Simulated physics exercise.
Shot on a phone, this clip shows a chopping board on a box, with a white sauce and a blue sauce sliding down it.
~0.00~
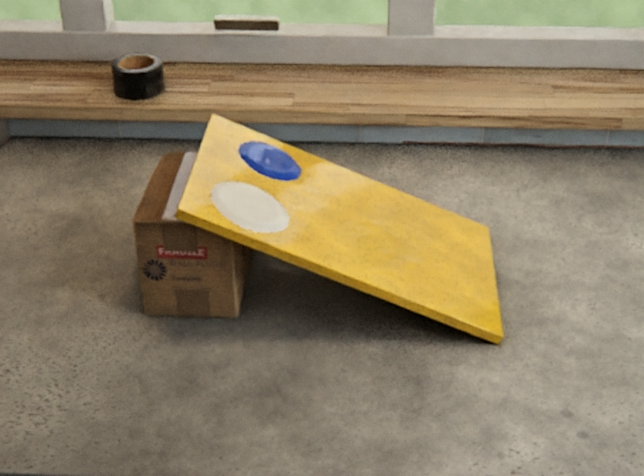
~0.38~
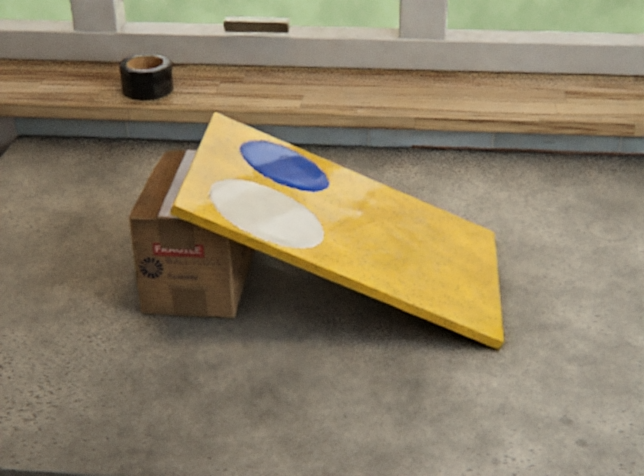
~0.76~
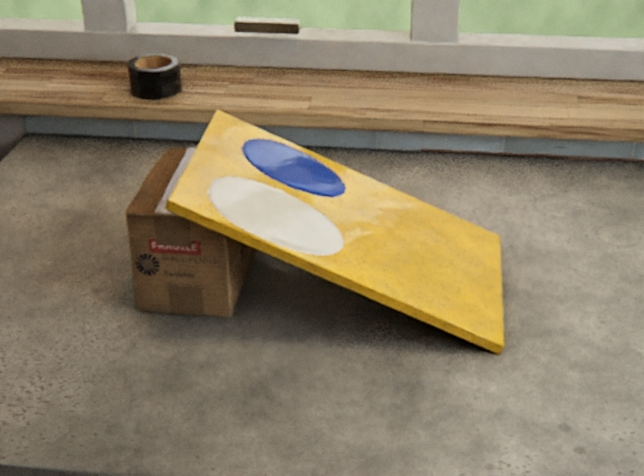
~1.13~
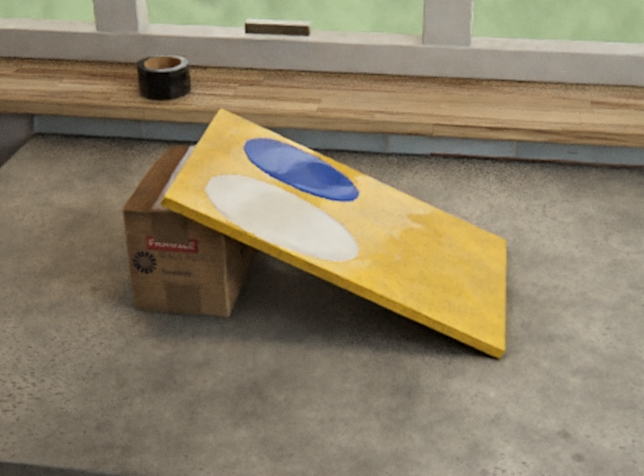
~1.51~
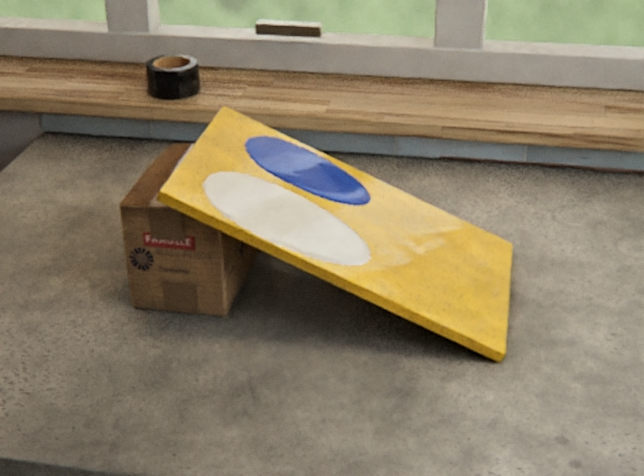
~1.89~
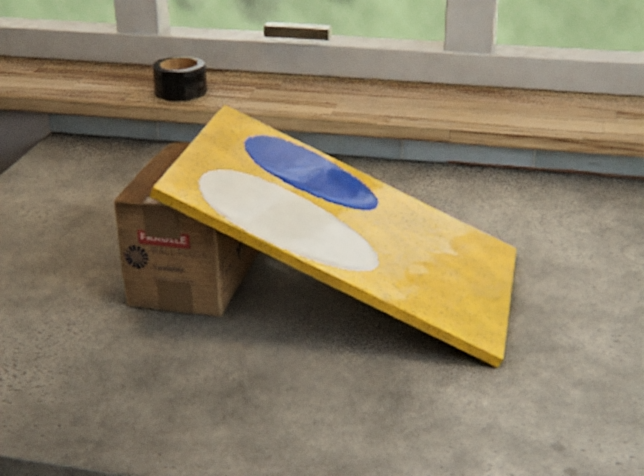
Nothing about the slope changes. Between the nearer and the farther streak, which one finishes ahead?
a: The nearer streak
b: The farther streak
(a) The nearer streak.
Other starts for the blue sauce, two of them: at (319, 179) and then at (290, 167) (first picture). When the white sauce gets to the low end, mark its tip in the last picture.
Tip, last view - start 1: (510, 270), start 2: (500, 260).
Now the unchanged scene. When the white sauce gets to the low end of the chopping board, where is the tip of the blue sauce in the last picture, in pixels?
Tip position, last frame: Approx. (466, 247) px.
Around 5.7 s, the white sauce is three quarters of the way down; the blue sauce is three quarters of the way down.
Around 9.0 s, the white sauce is close to the edge; the blue sauce is three quarters of the way down.
Around 11.6 s, the white sauce is at the low edge; the blue sauce is three quarters of the way down.
